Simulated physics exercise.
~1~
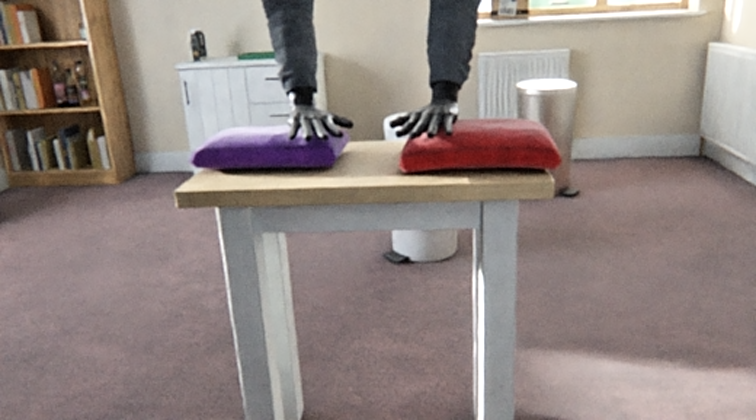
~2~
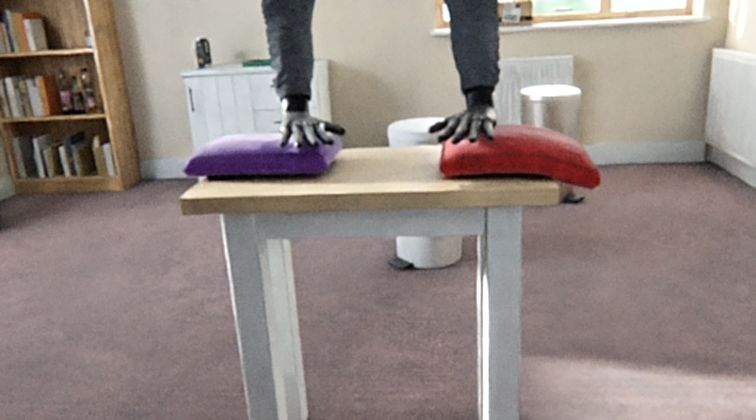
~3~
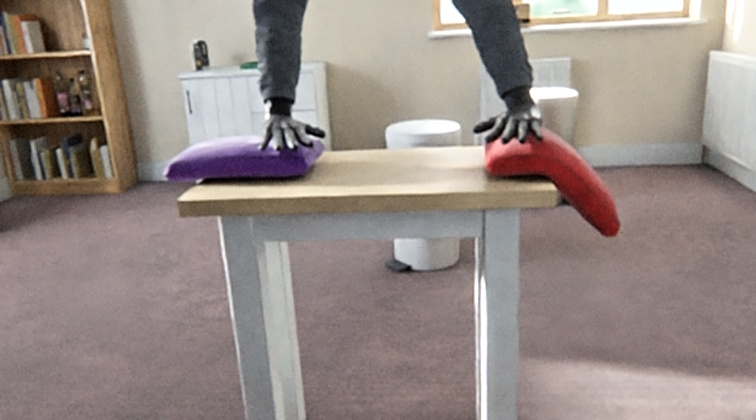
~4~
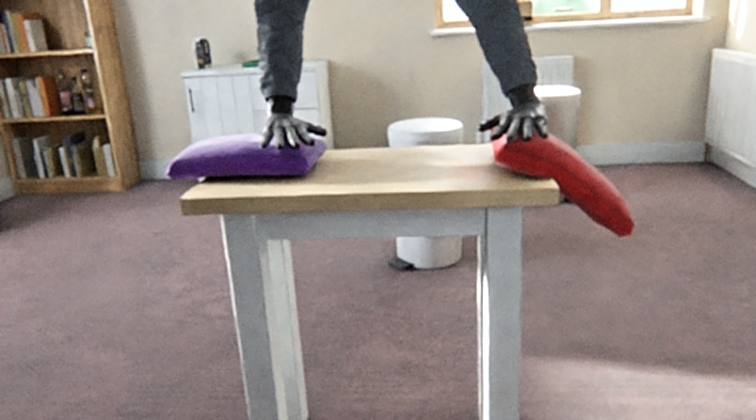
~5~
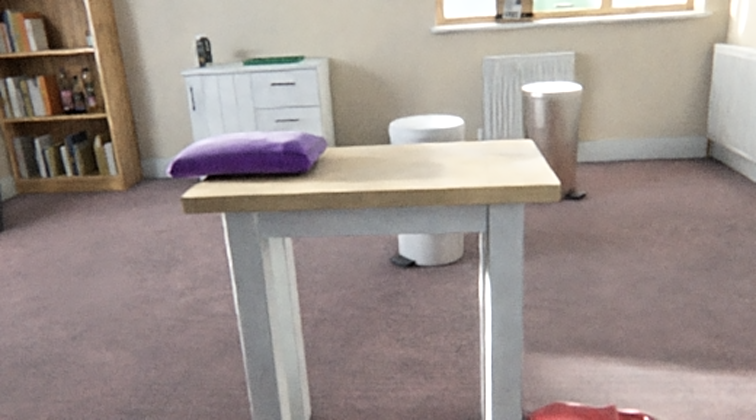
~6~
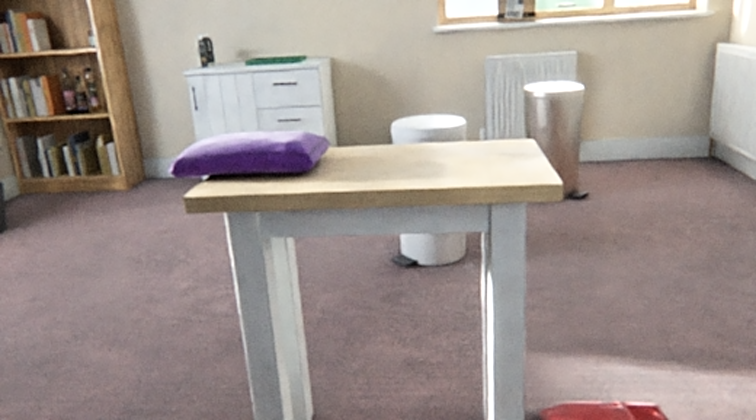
At the start, two dark-gloved hands rest on a purple sack and a red soft bag lying on a wooden-topped side table with pale legs, in a room with a bookcase and bins. The hands push the two apart, the purple one a little to the left and the red one farther to the right. The red bag bends down over the right end while the purple sack juts slightly past the left edge. Then the hands leave, and the red bag drops off the table. It ends on the floor at the lower right, while the purple sack stays on top.
